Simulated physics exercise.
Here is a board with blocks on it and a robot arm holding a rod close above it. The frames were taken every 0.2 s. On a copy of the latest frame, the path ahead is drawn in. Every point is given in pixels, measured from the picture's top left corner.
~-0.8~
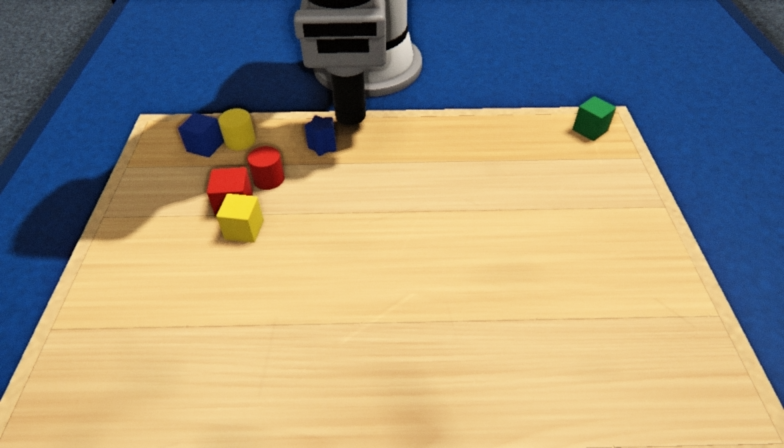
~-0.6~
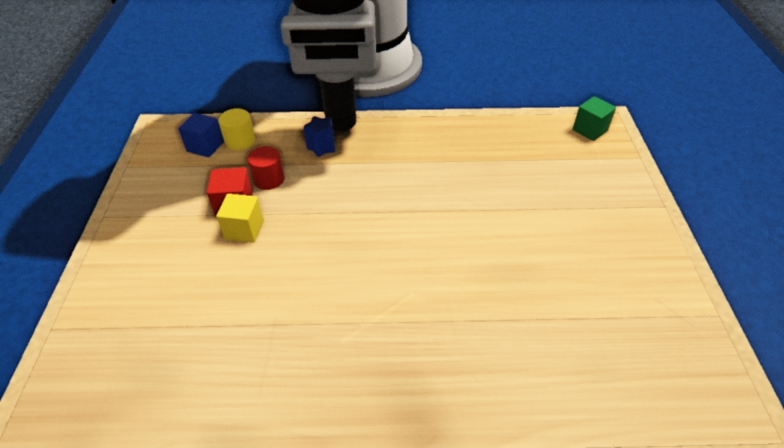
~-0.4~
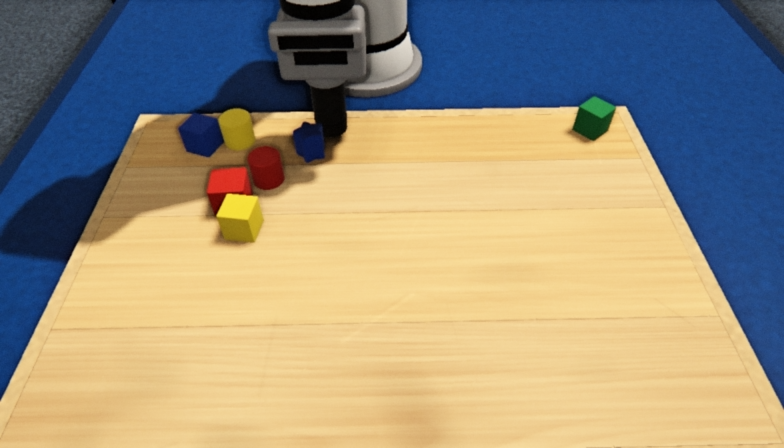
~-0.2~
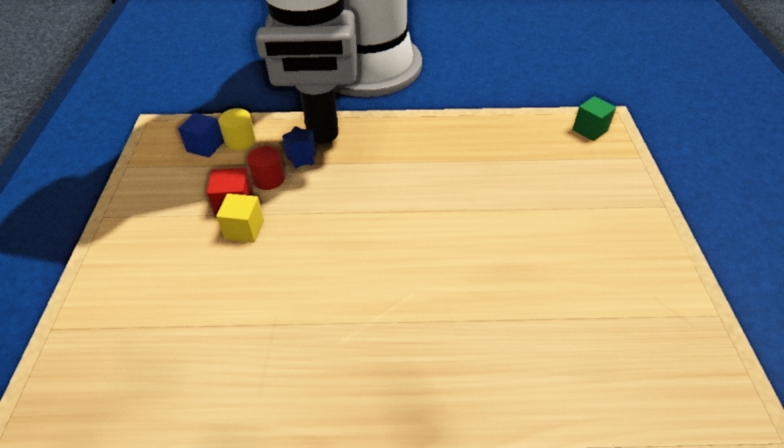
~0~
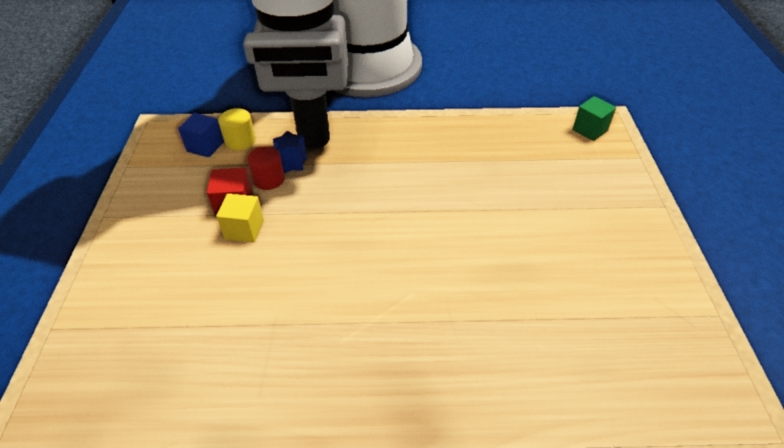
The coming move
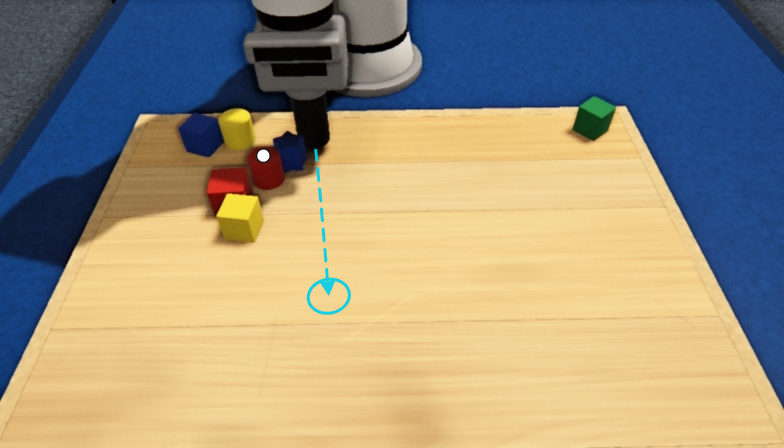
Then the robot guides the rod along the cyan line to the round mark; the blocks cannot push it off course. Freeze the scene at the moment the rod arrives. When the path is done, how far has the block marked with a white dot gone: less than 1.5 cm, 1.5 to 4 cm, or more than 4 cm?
Once the path is done, the block marked with a white dot lies within 1.5 cm of its present place.
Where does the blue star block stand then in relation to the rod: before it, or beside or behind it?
Final position: To the side or behind.
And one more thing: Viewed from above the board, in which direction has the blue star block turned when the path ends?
I'd predict that, seen from above, the blue star block rotates clockwise.
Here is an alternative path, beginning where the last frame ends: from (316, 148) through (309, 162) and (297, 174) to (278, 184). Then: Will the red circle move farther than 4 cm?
The answer is yes.
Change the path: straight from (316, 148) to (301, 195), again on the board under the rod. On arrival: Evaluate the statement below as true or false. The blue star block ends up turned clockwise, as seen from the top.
That statement is accurate.
Path on the board, straight from (316, 148) to (329, 296); the dot is on the red circle.
What follows on the original path. One third of the way, rod at (319, 182); red circle at (255, 158); blue star block at (284, 148), turned 60° clockwise.
Two thirds of the way, rod at (323, 230); red circle at (255, 158); blue star block at (284, 148), turned 60° clockwise.
At the end, rod at (327, 288); yellow four-sided block in place; red circle at (255, 158); blue star block at (284, 148), turned 60° clockwise.
